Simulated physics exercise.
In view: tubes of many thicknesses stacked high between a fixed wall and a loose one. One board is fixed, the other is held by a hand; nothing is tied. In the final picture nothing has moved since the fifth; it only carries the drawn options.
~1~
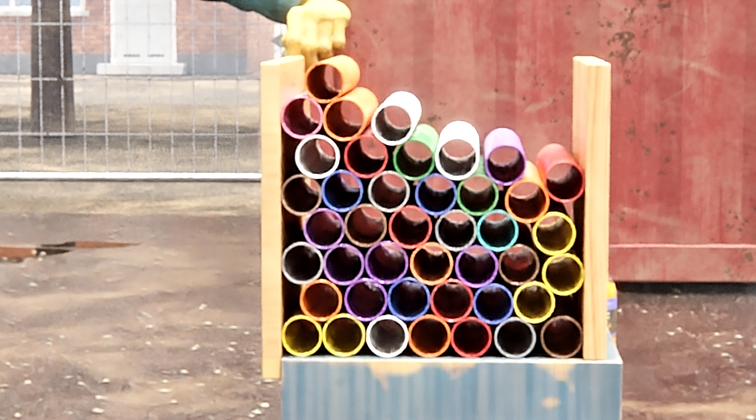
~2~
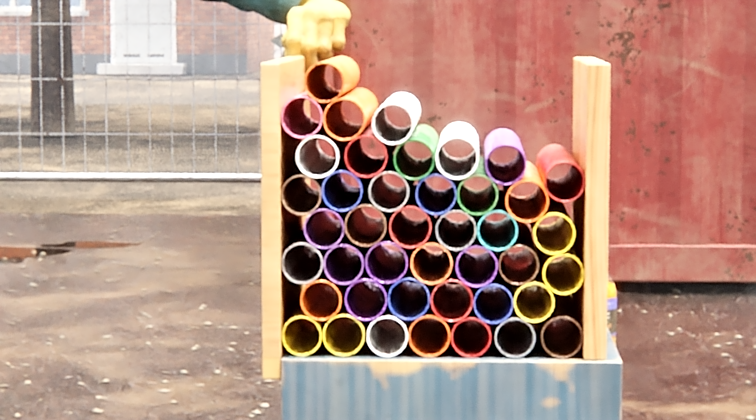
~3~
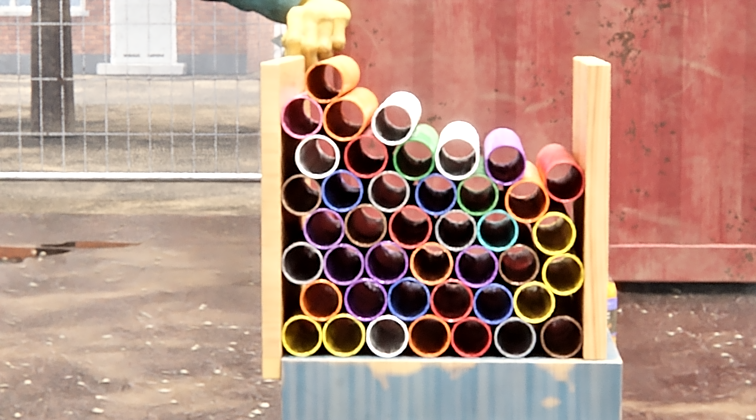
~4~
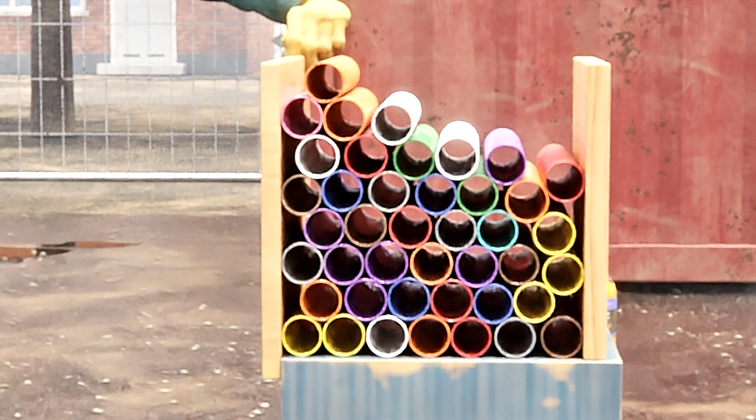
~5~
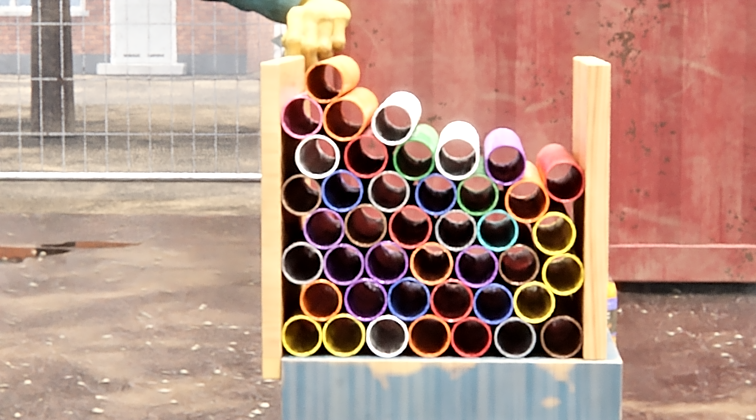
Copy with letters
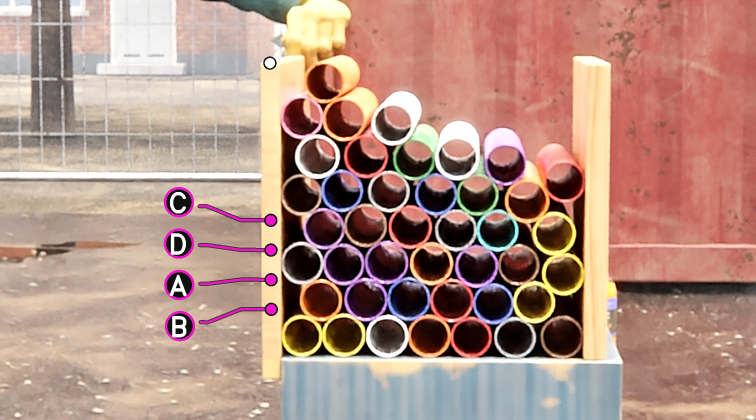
In a yard by a rusty red metal wall, a yellow-gloved hand stayed at the top left of a stack of colourful open tubes between two wooden boards, and nothing visibly moved.
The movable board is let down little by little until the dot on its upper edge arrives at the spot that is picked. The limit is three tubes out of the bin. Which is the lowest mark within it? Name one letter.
Slide it to C.
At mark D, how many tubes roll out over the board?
With D, five.
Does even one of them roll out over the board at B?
Yes.
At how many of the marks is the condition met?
One of the four.
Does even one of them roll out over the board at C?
Yes.
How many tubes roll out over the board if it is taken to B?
It comes to ten.
On the marked copy, A at (271, 280); B at (271, 309); C at (271, 221); D at (271, 250); the white dot at (270, 63).
With C. Early on, top of the board (280, 134).
Further on, top of the board (281, 212).
At the end, top of the board (281, 220), two out over the board.
As for the rest, A more than three out over the board; B more than three out over the board; D more than three out over the board.
